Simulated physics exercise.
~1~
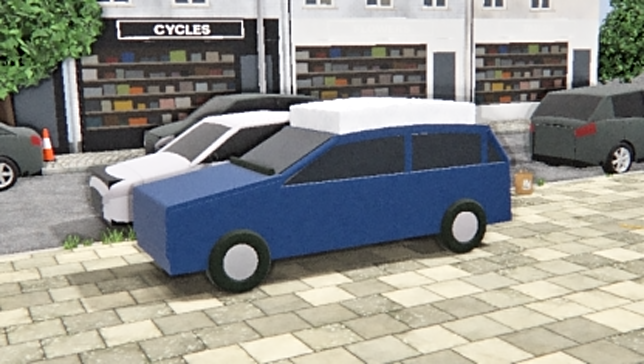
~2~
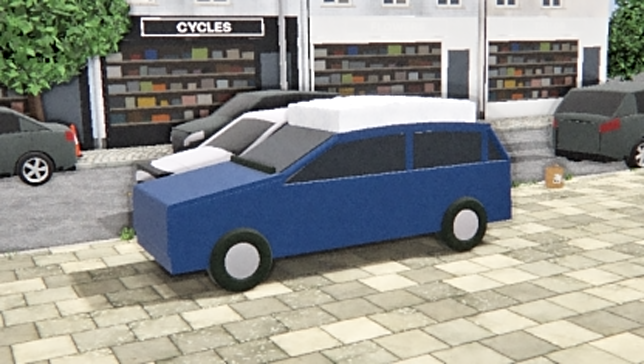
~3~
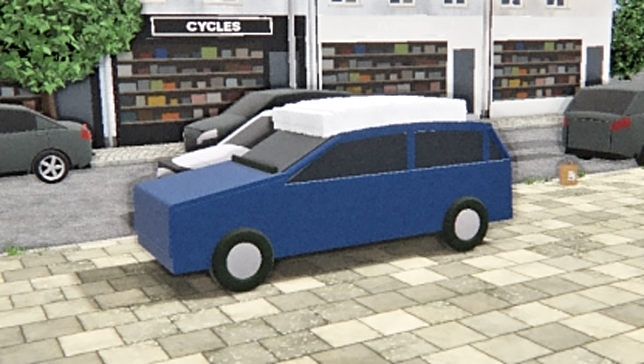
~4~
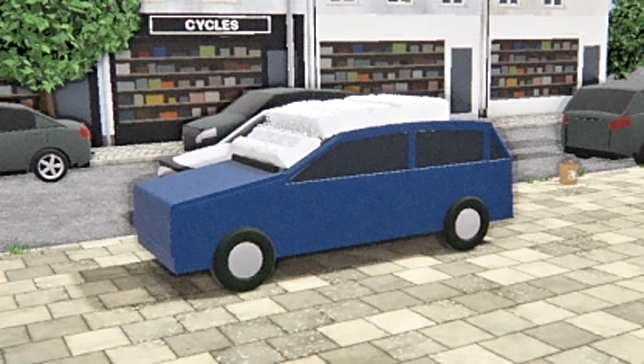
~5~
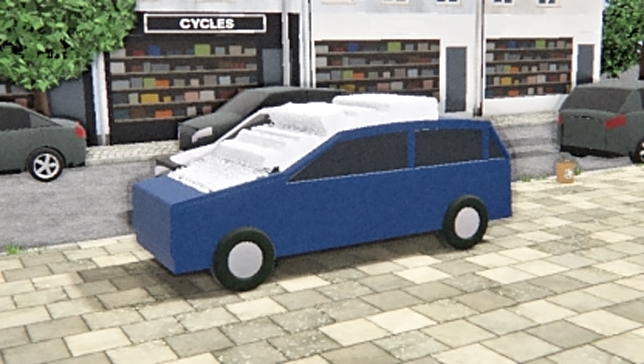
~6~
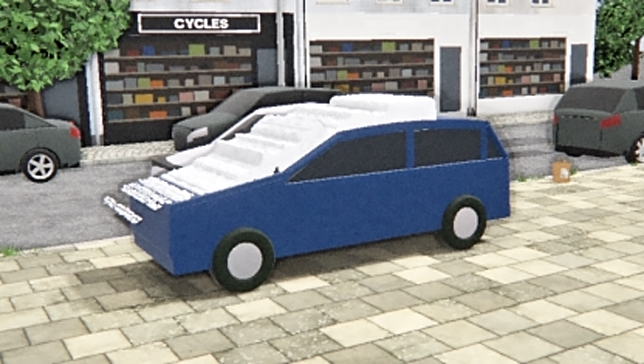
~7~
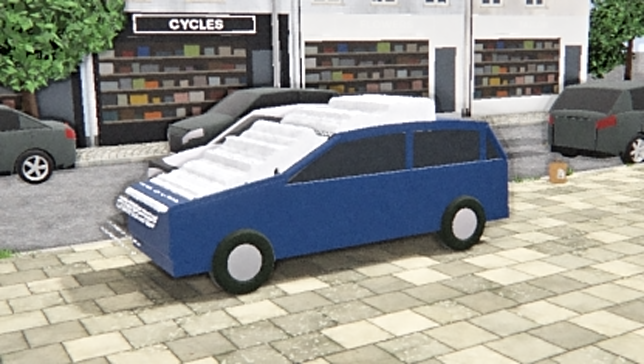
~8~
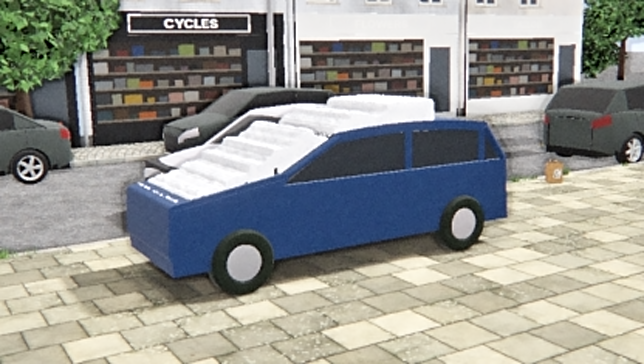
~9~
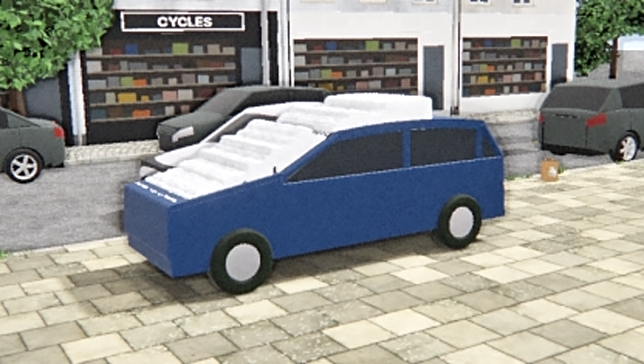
The thick snow on a blue car's roof slid forward as the car stopped by a cycle shop, tumbling down the windscreen and across the bonnet, where it settled in ridges with a little spilling off the nose and about half still on top.
